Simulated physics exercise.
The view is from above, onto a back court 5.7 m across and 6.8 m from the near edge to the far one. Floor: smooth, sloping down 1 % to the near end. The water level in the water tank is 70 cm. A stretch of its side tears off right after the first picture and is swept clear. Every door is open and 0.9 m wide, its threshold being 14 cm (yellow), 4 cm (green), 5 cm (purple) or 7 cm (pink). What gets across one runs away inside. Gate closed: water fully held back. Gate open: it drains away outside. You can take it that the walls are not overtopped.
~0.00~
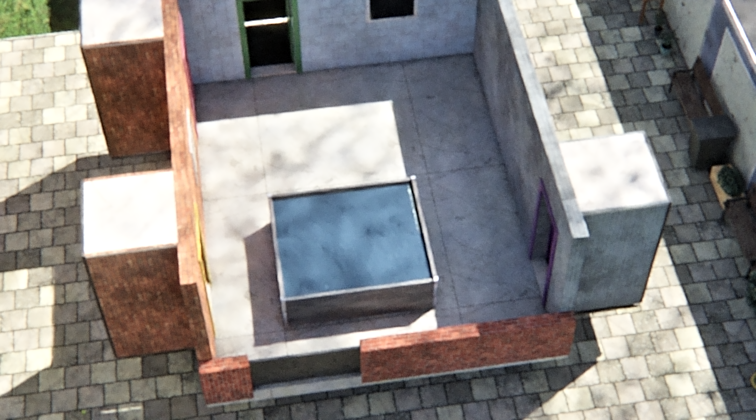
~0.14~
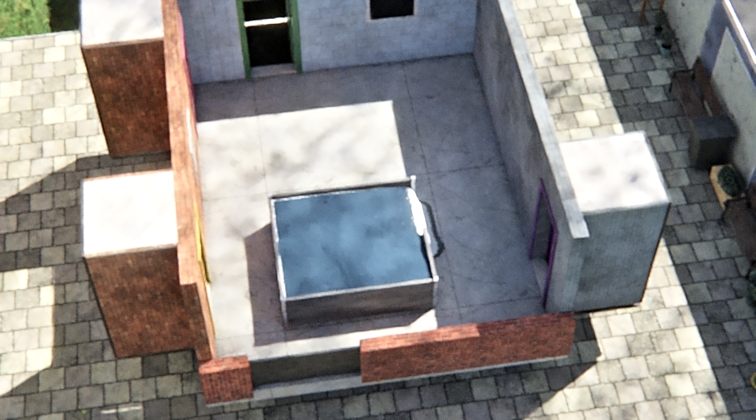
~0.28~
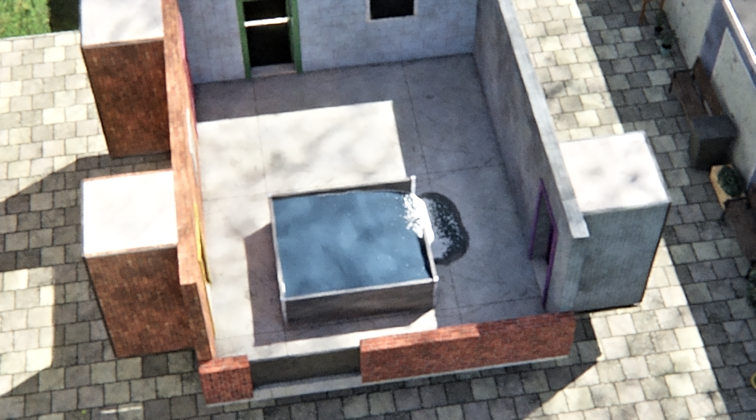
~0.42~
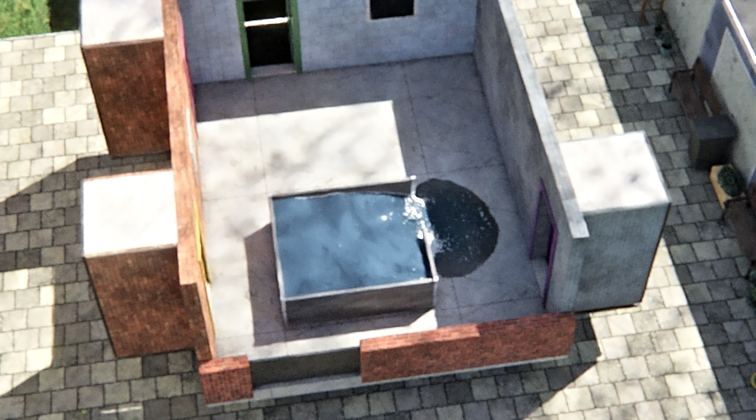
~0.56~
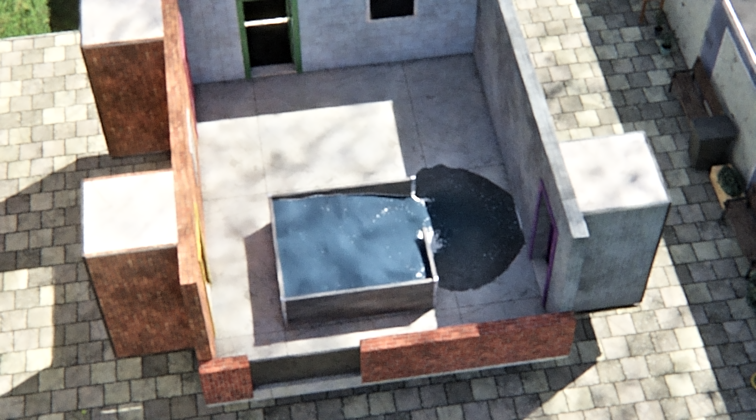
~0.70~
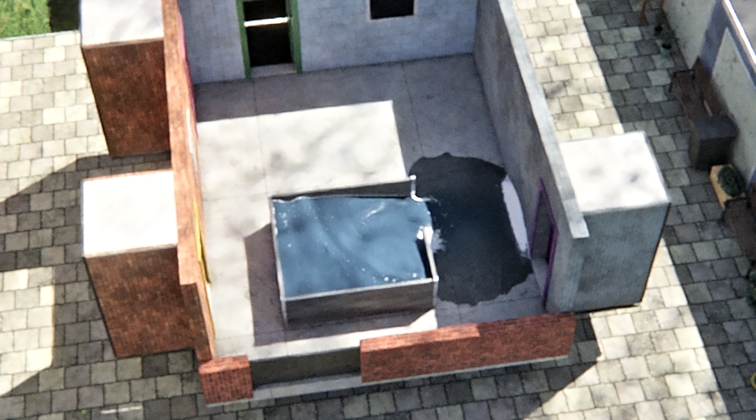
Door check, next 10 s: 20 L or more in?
One by one: Yellow door: Limit unbroken. Green door: Limit unbroken. Purple door: Limit broken. Pink door: Limit broken.
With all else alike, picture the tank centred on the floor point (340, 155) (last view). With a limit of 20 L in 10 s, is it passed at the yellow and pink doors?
So the yellow door keeps within it and the pink door tops the limit.
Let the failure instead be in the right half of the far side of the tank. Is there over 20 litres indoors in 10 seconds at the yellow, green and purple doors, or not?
Door yellow stays within, door green goes beyond, door purple stays within.
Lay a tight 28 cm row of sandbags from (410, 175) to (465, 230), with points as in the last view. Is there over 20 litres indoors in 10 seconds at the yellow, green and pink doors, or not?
Result: Yellow door inside the limit; green door inside the limit; pink door inside the limit.
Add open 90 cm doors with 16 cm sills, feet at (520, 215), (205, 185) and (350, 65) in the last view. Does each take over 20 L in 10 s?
More, less, less.
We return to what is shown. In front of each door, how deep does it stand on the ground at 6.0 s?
You'd get yellow at 10 cm, green at 5 cm, purple at 9 cm, and pink at 15 cm.
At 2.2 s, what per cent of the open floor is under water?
About 30 per cent.
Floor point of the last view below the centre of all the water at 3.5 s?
The water's centre is around (404, 227).
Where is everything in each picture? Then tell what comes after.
The water tank at (351, 239) is whole and still, 70 cm deep, in the first frame.
Water pours out at (416, 221) and has run 0.6 m, to (434, 255); typically 10 cm deep outside, 70 cm at the water tank's back, in the second frame.
The front is at (463, 246), 0.9 m from the gap at (416, 222); 0.9 m2 of floor is under water; 70 cm left at the back of the water tank, in the third frame.
The front is at (494, 233), 1.4 m from the gap at (416, 223); 2.1 m2 of floor is under water; 70 cm left at the back of the water tank, in the fourth frame.
The front is at (522, 235), 1.9 m from the gap at (416, 224); 3.6 m2 of floor is under water; 70 cm left at the back of the water tank, in the fifth frame.
The front is at (531, 268), 2.2 m from the gap at (416, 223); 4.5 m2 of floor is under water; 69 cm left at the back of the water tank, in the sixth frame.
After 1.4 s water covers 20 % of the floor and is deepest (44 cm) near (517, 220); yellow door not reached, green door not reached, purple door 15 cm at the sill, 12 L in, pink door not reached.
After 2.2 s water covers 30 % of the floor and is deepest (42 cm) near (505, 213); yellow door not reached, green door not reached, purple door 15 cm at the sill, 43 L in, pink door not reached.
After 3.5 s water covers 50 % of the floor and is deepest (30 cm) near (548, 329); yellow door not reached, green door 2 cm at the sill, 0 L in, purple door 12 cm at the sill, 93 L in, pink door not reached.
After 6.0 s water covers 85 % of the floor and is deepest (24 cm) near (219, 383); yellow door 10 cm at the sill, 0 L in, green door 5 cm at the sill, 2 L in, purple door 9 cm at the sill, 142 L in, pink door 15 cm at the sill, 35 L in.
After 10.0 s water covers 100 % of the floor and is deepest (19 cm) near (219, 383); yellow door 16 cm at the sill, 3 L in, green door 4 cm at the sill, 4 L in, purple door 7 cm at the sill, 167 L in, pink door 12 cm at the sill, 108 L in.
